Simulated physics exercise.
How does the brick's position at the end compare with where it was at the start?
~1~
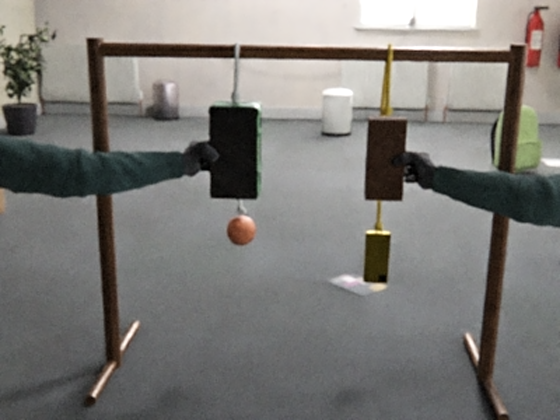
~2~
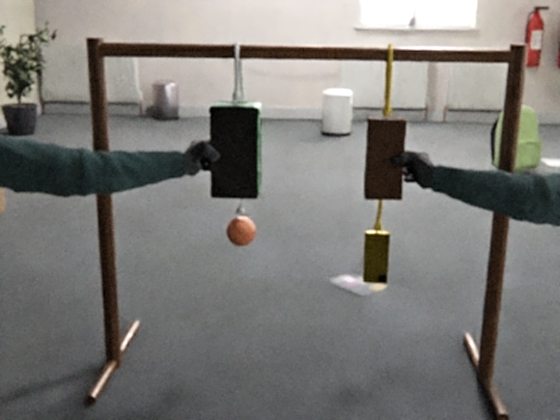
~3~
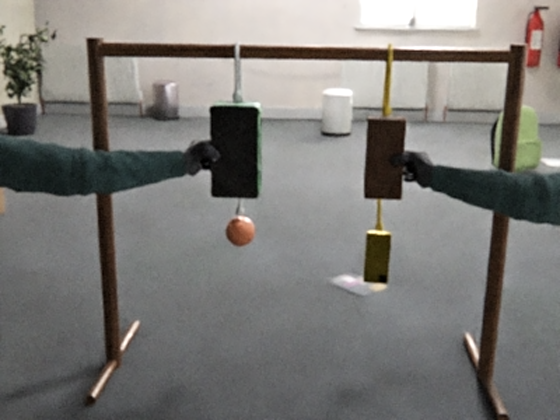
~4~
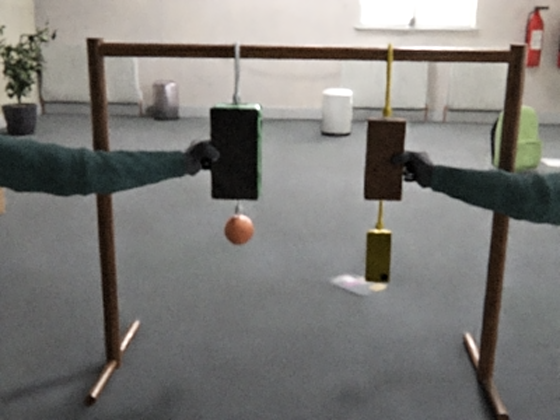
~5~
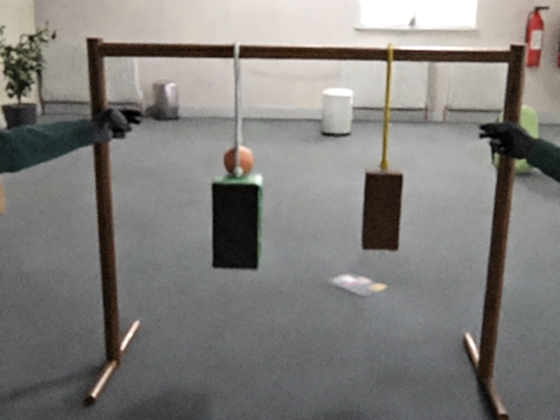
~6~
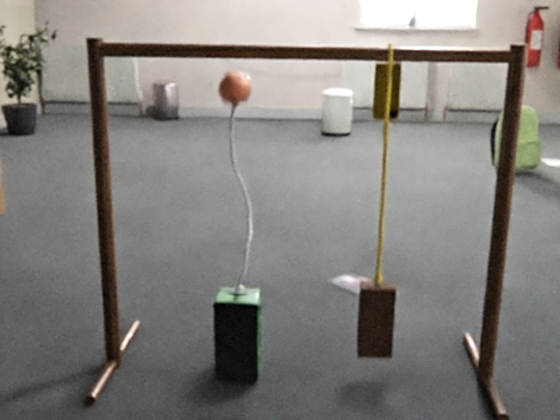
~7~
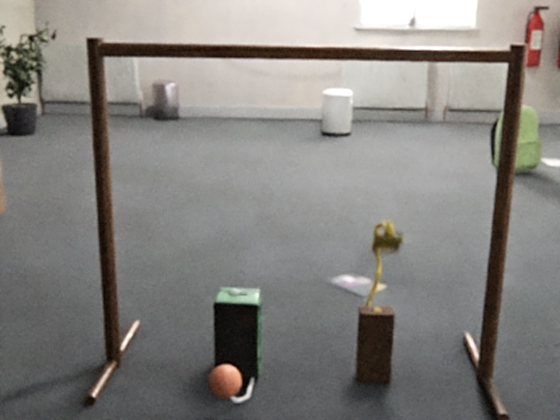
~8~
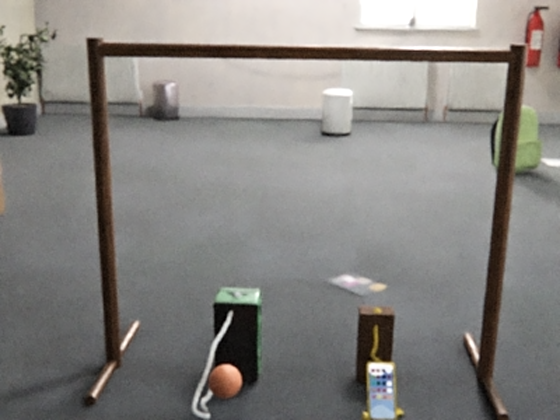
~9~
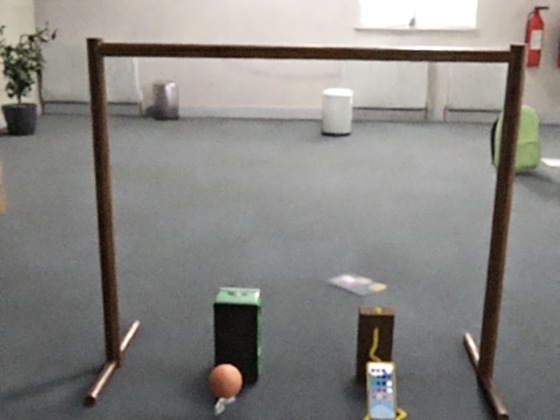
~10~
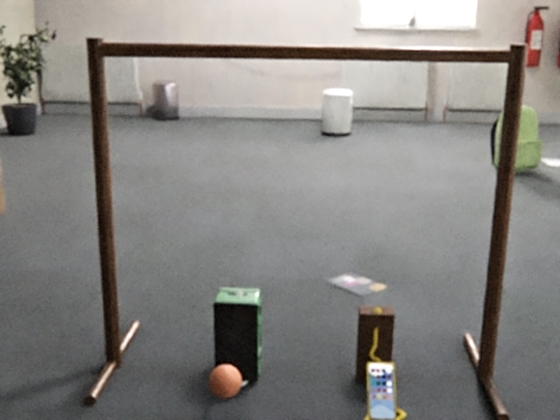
At the start the brick was held up on its rope a little below the rail, and by the end it was standing on the floor, almost straight below that spot.
Two gloved hands let go of a green case and a brick hanging on ropes over a rail, and both dropped to the floor as an orange ball and a phone shot up, then fell and came to rest in front of them.
